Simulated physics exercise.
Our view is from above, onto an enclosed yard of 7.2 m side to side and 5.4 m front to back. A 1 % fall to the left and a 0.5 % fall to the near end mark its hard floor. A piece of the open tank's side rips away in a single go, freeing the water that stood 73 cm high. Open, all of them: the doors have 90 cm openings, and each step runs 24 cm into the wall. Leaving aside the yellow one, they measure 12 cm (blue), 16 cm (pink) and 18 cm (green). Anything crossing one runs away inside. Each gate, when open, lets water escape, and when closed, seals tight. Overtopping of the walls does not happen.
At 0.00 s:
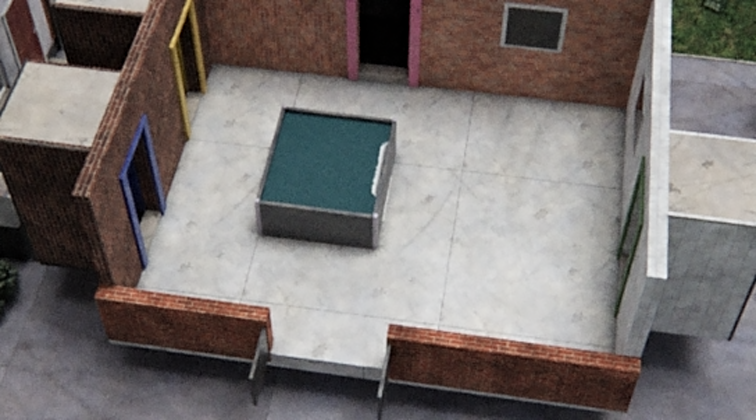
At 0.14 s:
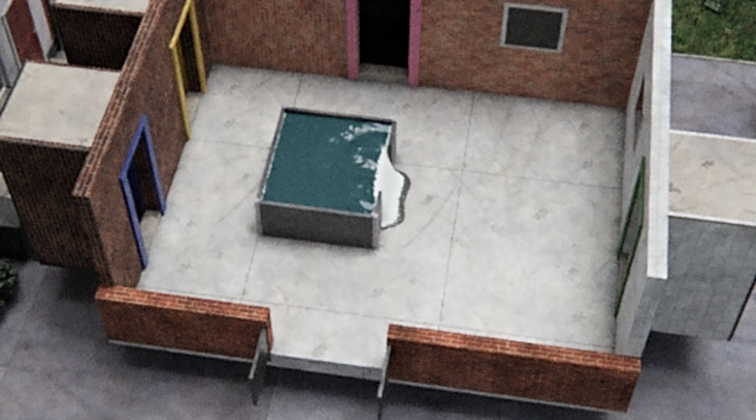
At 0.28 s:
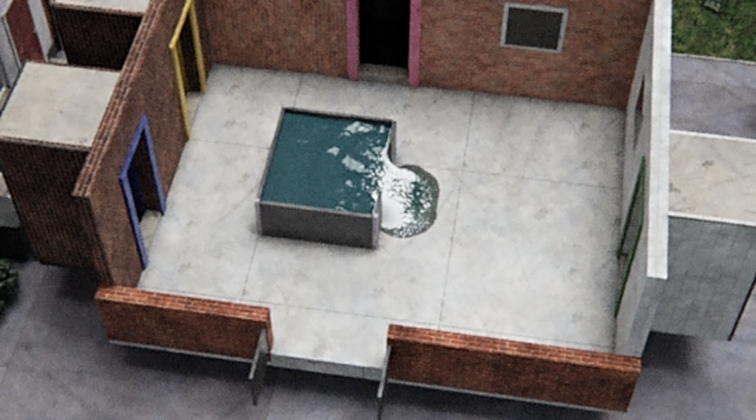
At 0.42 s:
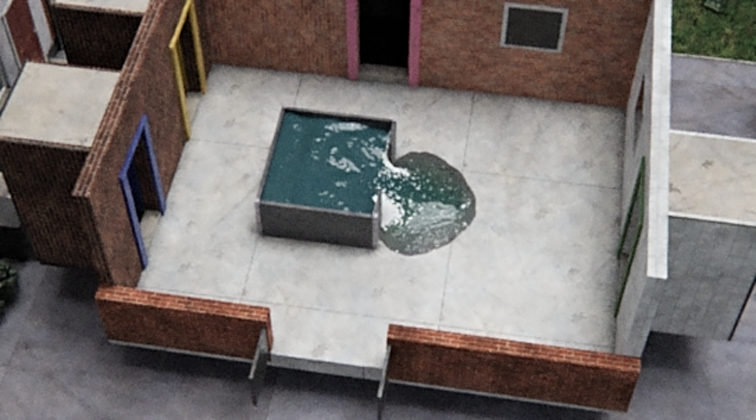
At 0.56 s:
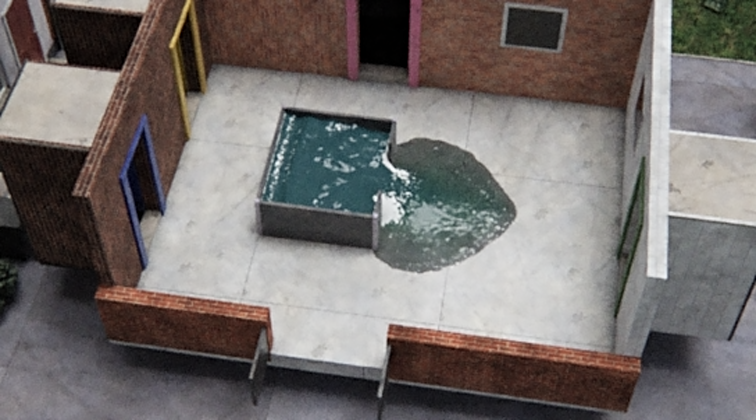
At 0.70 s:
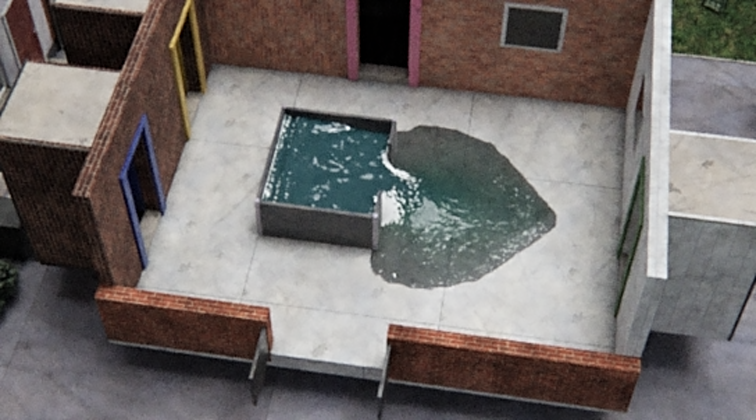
Water pouring from the broken right side of an open tank in a brick-walled yard, spreading rightward across the pale floor.
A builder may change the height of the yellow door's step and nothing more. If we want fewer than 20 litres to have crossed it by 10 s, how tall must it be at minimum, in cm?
It needs to be roughly 6.5 cm tall.
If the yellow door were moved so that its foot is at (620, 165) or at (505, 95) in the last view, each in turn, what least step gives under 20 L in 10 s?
You'd want about 15 cm there first, then about 6.5 cm.
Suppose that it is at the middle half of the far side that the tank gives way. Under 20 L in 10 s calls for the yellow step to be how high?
Some 15 cm.
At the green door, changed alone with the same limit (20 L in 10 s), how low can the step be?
Green: 16 cm.
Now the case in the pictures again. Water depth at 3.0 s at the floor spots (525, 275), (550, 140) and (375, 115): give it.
Depths of roughly 3 cm, 5 cm and 0 cm, in that order.
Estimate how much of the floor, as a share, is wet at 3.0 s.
I'd say near 45 percent.
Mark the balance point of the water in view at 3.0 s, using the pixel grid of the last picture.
The water is centred near (447, 211).
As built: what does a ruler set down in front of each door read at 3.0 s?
In cm - blue: 0, pink: 0, yellow: 0, green: 17.
After 1.4 s water covers 35 % of the floor, deepest (36 cm) near (395, 198); it has not reached the yellow door.
After 3.0 s water covers 45 % of the floor, deepest (26 cm) near (603, 372); it has not reached the yellow door.
After 10.0 s water covers 95 % of the floor, deepest (12 cm) near (174, 181); 10 cm at the yellow door, 16 litres in over its 7 cm step.
At the yellow door as built, the water arrived by 6.9 s and peaked near 11 cm at 7.4 s.
With a step of 5.5 cm, 30 litres would have come in within the 10 s; with 7.5 cm, 12 litres. So under 20 litres takes about 6.5 cm.
